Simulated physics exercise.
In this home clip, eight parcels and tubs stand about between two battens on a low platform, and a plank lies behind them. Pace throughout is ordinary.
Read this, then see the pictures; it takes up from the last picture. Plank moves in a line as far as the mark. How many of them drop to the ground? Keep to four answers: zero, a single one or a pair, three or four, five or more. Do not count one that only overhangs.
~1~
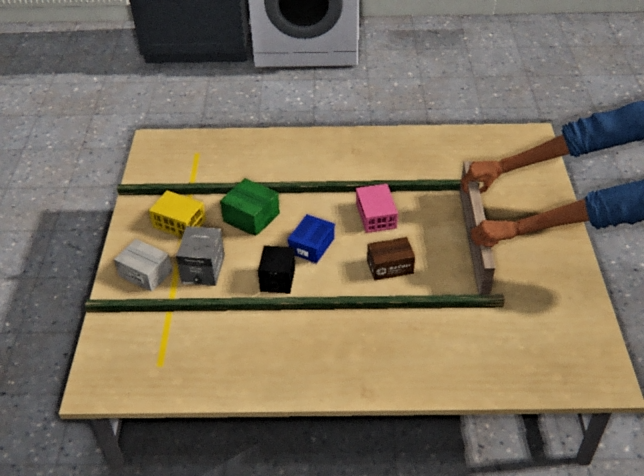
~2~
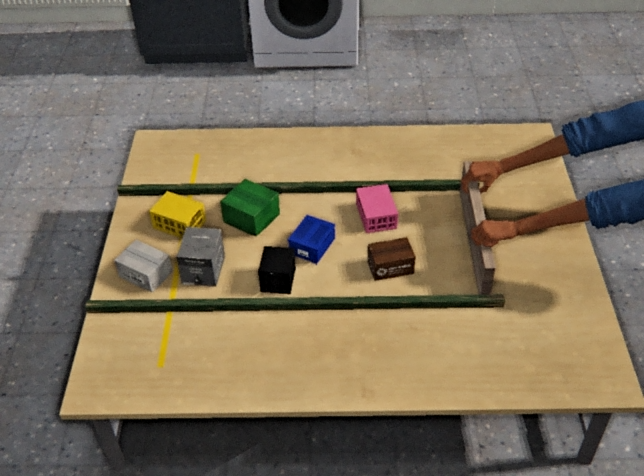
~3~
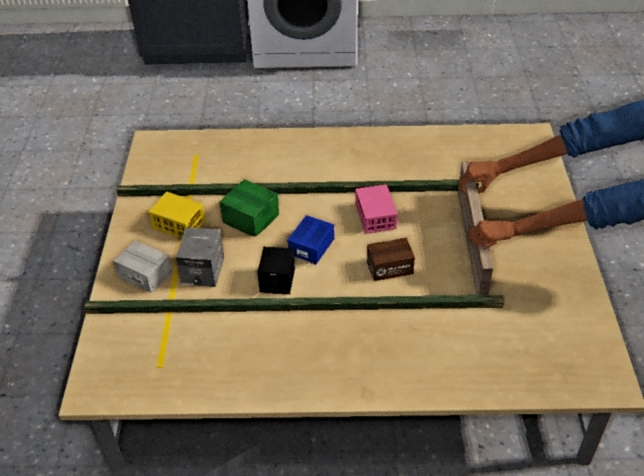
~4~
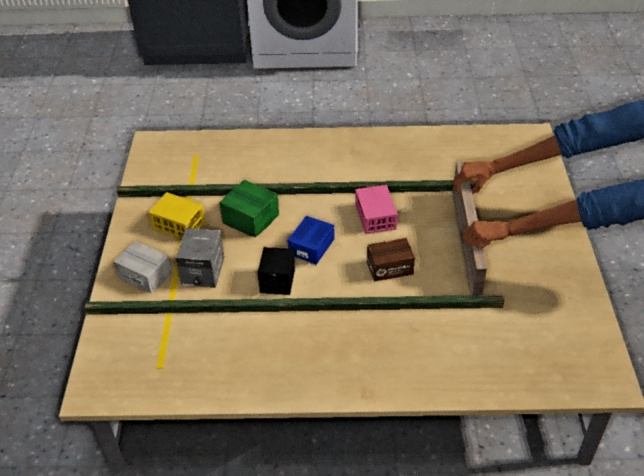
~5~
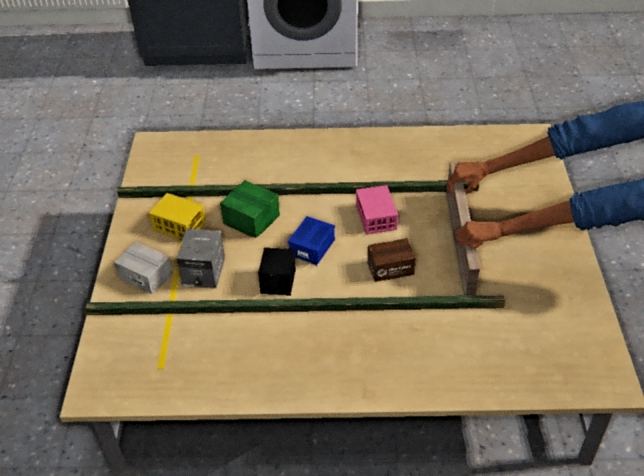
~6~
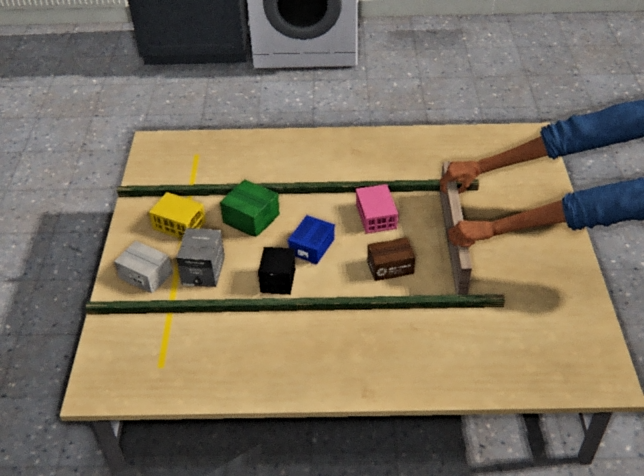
The answer is a single one or a pair.
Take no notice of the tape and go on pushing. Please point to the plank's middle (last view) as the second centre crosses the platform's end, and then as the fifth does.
About (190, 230), then (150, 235).
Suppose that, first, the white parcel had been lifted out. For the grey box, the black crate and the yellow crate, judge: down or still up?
Outcome: Grey box is not lost; black crate is not lost; yellow crate ends up off.
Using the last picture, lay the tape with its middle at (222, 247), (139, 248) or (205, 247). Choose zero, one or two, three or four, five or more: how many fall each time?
Place one: None at all; place two: Five or over; place three: None.
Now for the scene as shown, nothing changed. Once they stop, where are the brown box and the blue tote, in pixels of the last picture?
Close to (156, 259); the other close to (135, 237).
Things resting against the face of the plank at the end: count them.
It ends up touching 3.
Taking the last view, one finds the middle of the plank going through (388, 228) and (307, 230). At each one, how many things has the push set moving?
Counts: 2, 5.
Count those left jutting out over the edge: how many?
1 in all.
Early on, none off yet; white parcel at rest near (144, 267); yellow crate at rest near (178, 217); grey box at rest near (201, 258).
A while later, none off yet; white parcel travelled a little near (124, 270); yellow crate travelled about its own width near (145, 228); grey box travelled about its own width near (167, 265).
Finally, the number that fall off is one or two; lost, yellow crate and white parcel.
